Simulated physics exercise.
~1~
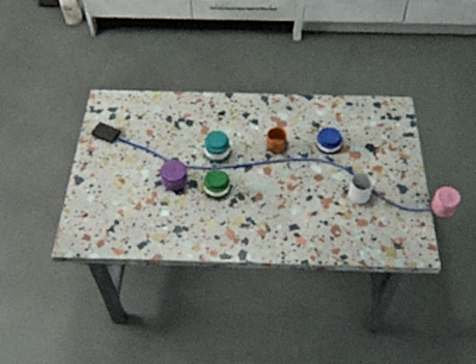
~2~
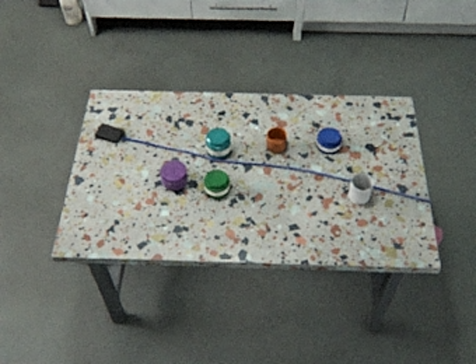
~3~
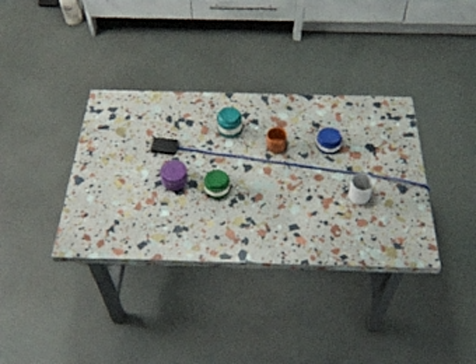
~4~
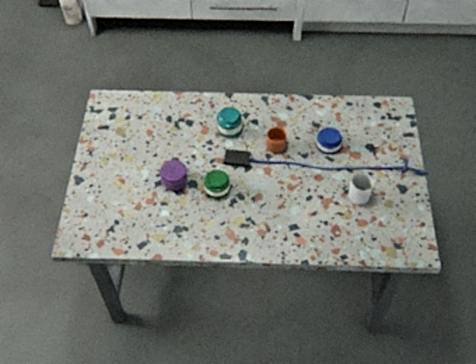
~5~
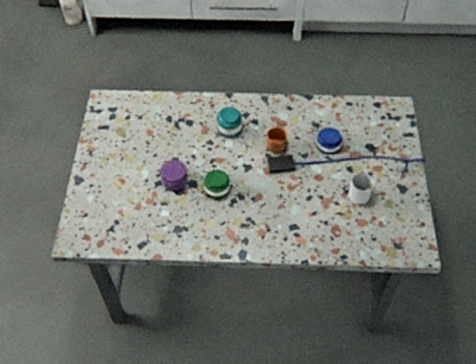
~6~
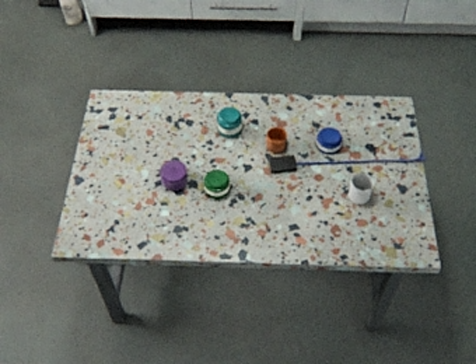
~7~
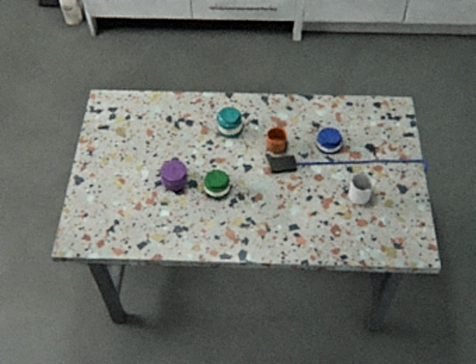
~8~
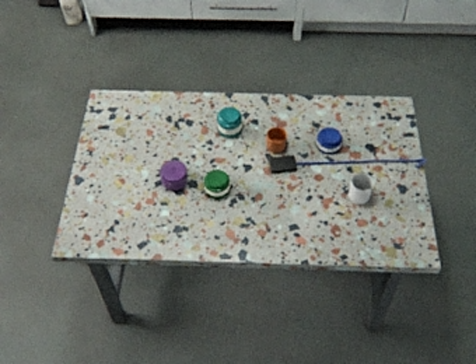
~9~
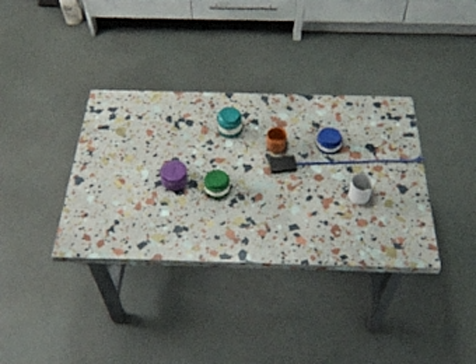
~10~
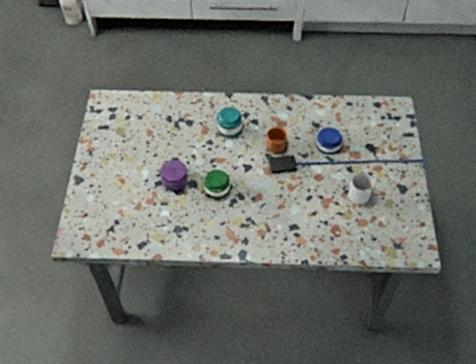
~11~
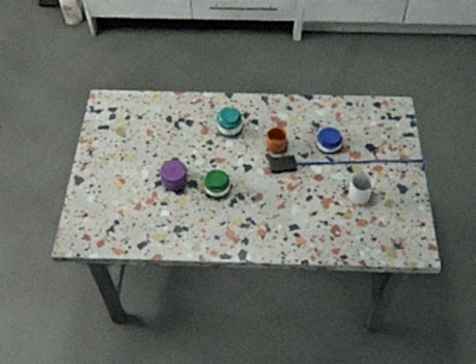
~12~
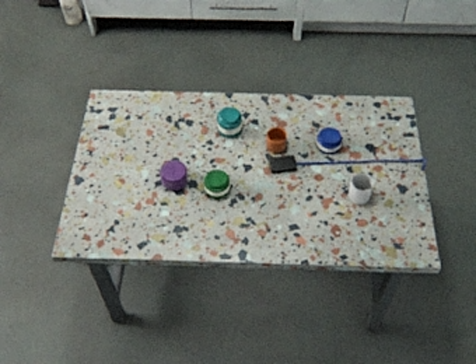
A pink object at the table's right edge dropped out of sight, dragging a small black block rightward by a blue cord and nudging the teal jar slightly, until the block stopped just below the orange mug with the cord stretched to the edge.
